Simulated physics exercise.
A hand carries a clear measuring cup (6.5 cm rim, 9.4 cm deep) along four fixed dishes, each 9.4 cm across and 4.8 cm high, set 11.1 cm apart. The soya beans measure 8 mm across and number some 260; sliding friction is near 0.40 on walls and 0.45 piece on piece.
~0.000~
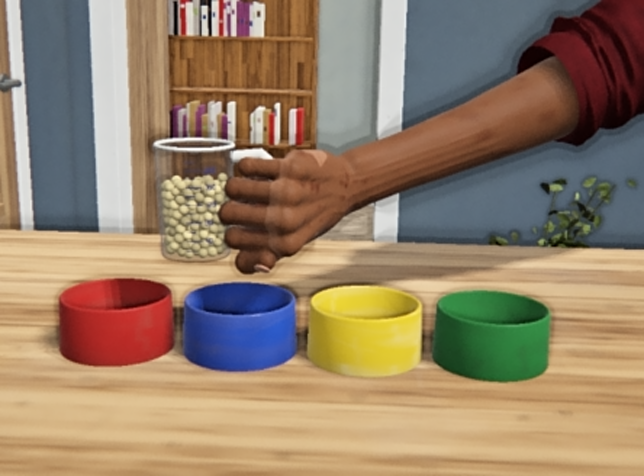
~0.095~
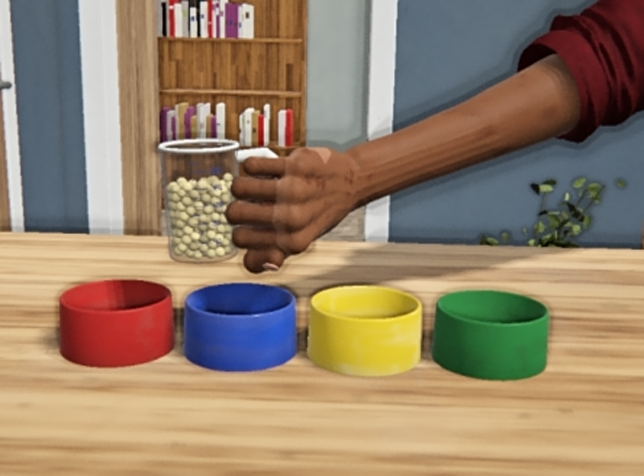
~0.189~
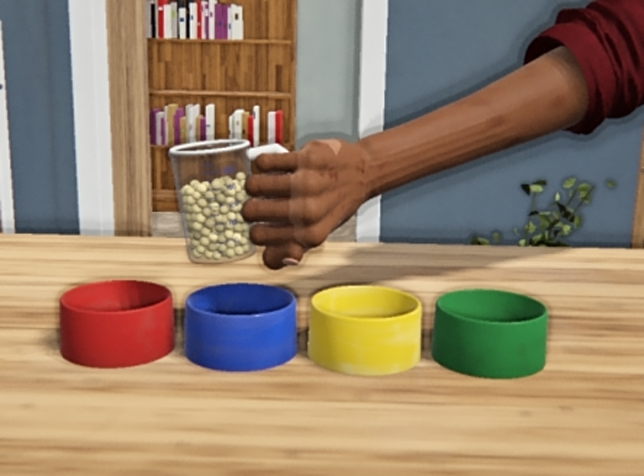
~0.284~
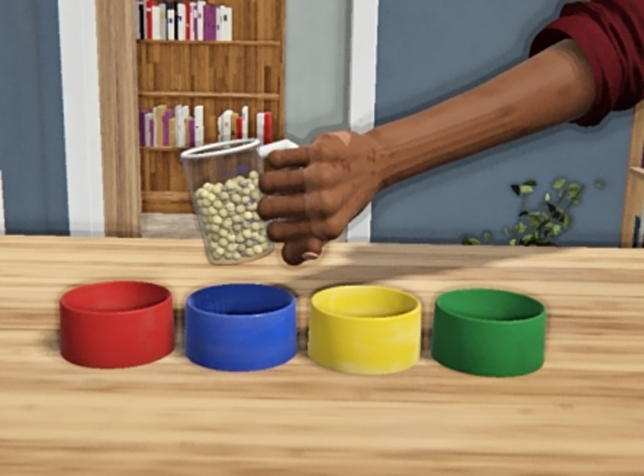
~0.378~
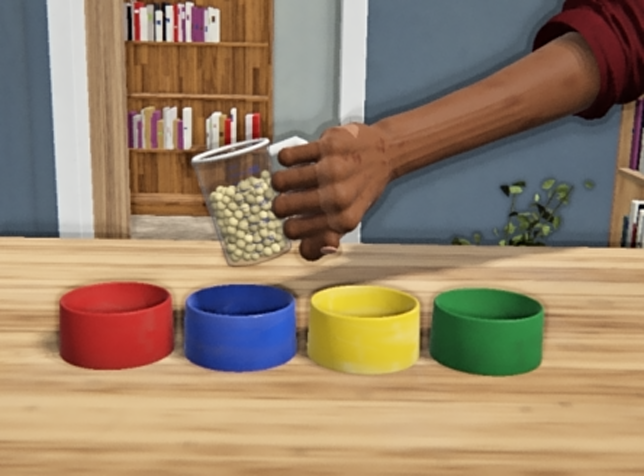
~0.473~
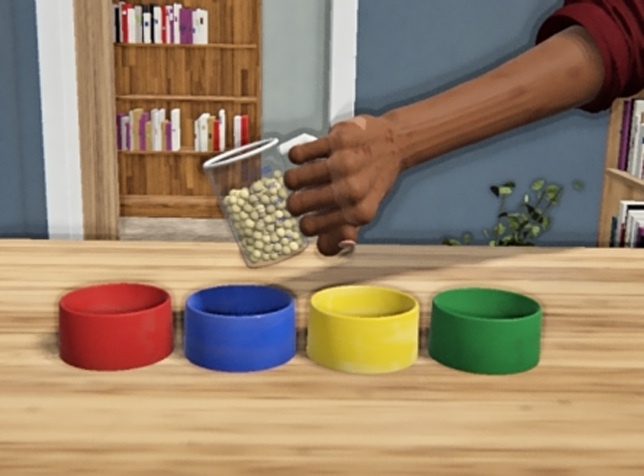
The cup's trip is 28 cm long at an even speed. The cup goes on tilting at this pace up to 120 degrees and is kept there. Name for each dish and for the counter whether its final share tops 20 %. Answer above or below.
Red dish: Below; blue dish: Below; green dish: Above; yellow dish: Below; on the counter: Above.
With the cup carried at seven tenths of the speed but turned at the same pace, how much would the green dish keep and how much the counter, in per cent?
Then: Green 0, counter 10.
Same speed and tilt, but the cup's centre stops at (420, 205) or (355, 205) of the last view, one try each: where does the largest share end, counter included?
The winner: Yellow, then blue.
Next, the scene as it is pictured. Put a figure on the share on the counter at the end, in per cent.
About 40 per cent.
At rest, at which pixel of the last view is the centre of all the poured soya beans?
At about (447, 343).
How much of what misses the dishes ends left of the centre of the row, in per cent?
About 0 per cent.
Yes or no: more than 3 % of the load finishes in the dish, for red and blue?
Red no, blue no.
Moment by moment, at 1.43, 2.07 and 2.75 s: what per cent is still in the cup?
In turn: 100, 95, 0.
After 1.43 s, tilt 66 degrees; cup holds 100 %.
After 2.07 s, tilt 97 degrees; cup holds 95 %.
After 2.75 s, tilt 120 degrees; cup holds 0 %, green 50 %, yellow 10 %.
By 3.7 s all is still; red 0 %, blue 0 %, green 50 %, yellow 10 %, counter 40 %.
